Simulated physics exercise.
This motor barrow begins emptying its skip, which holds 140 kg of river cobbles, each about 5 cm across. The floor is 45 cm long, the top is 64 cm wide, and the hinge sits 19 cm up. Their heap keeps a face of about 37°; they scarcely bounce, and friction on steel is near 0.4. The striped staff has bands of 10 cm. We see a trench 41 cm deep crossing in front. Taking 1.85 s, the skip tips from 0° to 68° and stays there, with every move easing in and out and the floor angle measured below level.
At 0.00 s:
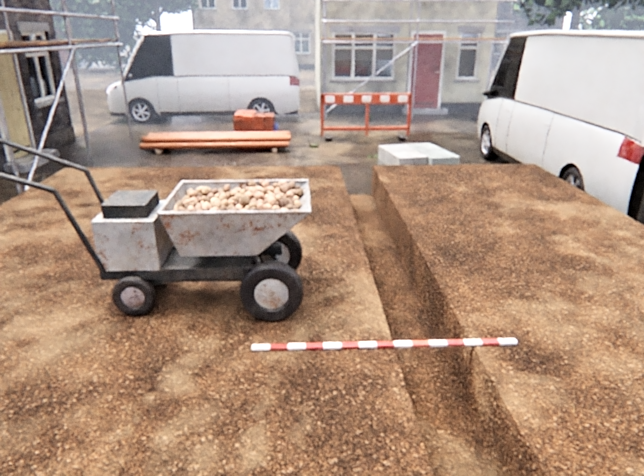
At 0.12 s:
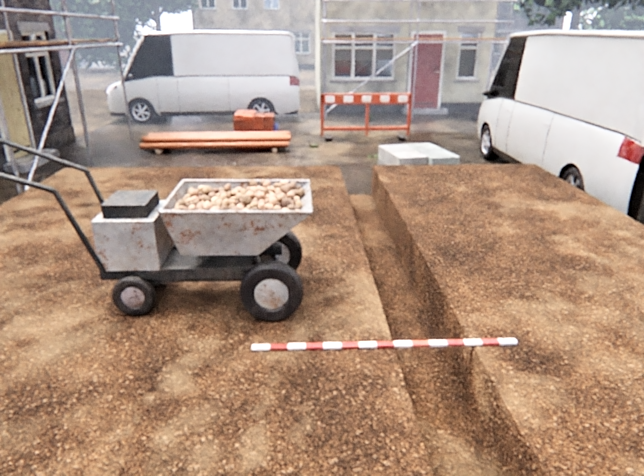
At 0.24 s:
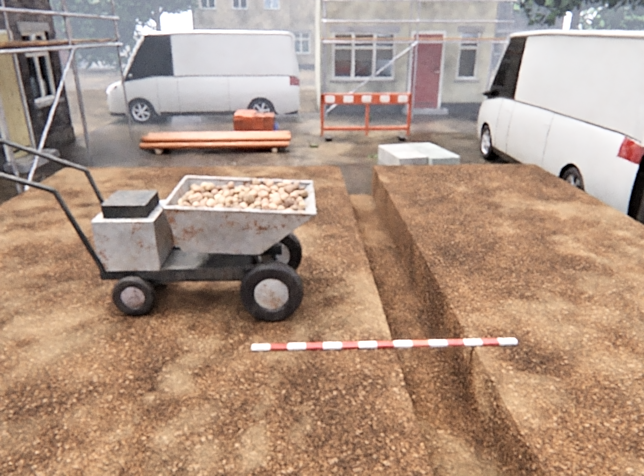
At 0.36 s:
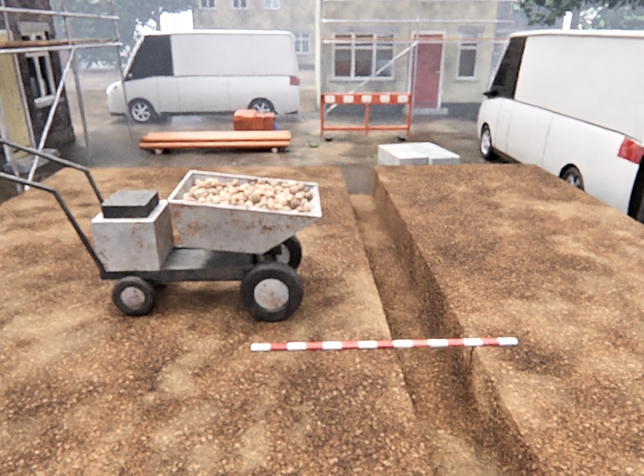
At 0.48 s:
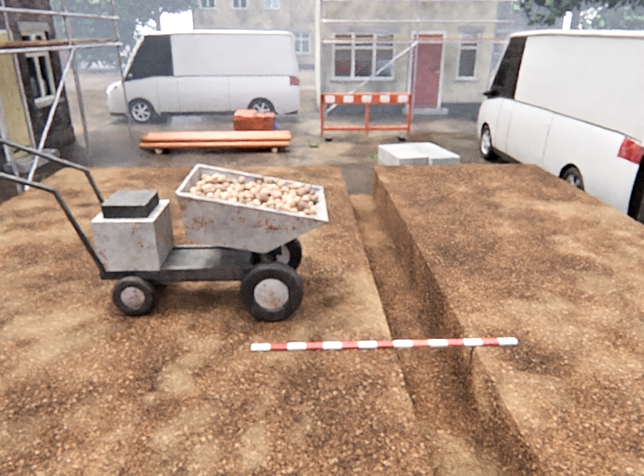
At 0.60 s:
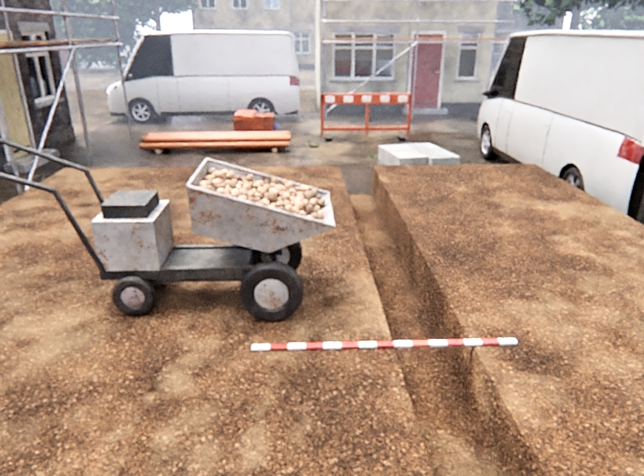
On a hazy street worksite of bare brown earth, seen from slightly above, a narrow trench runs away from the viewer. A grey motor barrow with black wheels stands at left, its skip full of pale rounded stones, with a red-and-white staff across the trench, white vans and an orange-and-white barrier behind. The skip slowly tilts rightward, its left end rising, while the barrow and view stay still.
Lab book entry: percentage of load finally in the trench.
Approx. 95 percent.
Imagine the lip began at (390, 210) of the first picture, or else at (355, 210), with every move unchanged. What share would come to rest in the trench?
Roughly 50 percent for the first, and 95 percent for the second.
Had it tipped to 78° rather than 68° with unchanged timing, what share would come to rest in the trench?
Roughly 75 per cent would end in the trench.
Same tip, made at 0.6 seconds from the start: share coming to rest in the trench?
In that case some 100 per cent.
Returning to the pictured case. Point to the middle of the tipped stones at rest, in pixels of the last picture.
At about pixel (410, 336) in the last view.
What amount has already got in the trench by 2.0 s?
Some 55 per cent of the load by that point.
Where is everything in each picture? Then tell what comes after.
In the first picture, the skip is at 0°, its lip at (311, 212); the top of the load is at (259, 188).
In the second picture, the skip is at 1°, its lip at (312, 212); the top of the load is at (259, 189); the stones move at 0.1 m/s on average.
In the third picture, the skip is at 3°, its lip at (316, 214); the top of the load is at (243, 189); the stones move at 0.2 m/s on average.
In the fourth picture, the skip is at 7°, its lip at (321, 217); the top of the load is at (213, 188); the stones move at 0.3 m/s on average.
In the fifth picture, the skip is at 11°, its lip at (328, 221); the top of the load is at (211, 181); the stones move at 0.4 m/s on average.
In the sixth picture, lip at (335, 226), floor tilted 17°, highest stones at (219, 176); the stones move at 0.4 m/s on average.
After 1.4 s the floor is at 57°; 98 % in the skip, 2 % short of the trench; the foremost stones are at (377, 272).
After 2.0 s the floor is at 68°; 36 % in the skip, 9 % short of the trench, 55 % in the trench; the foremost stones are at (435, 338).
After 2.3 s the floor is at 68°; 9 % in the skip, 9 % short of the trench, 82 % in the trench; the foremost stones are at (437, 337).
After 4.2 s the floor is at 68°; 0 % in the skip, 5 % short of the trench, 95 % in the trench; the foremost stones are at (435, 333).
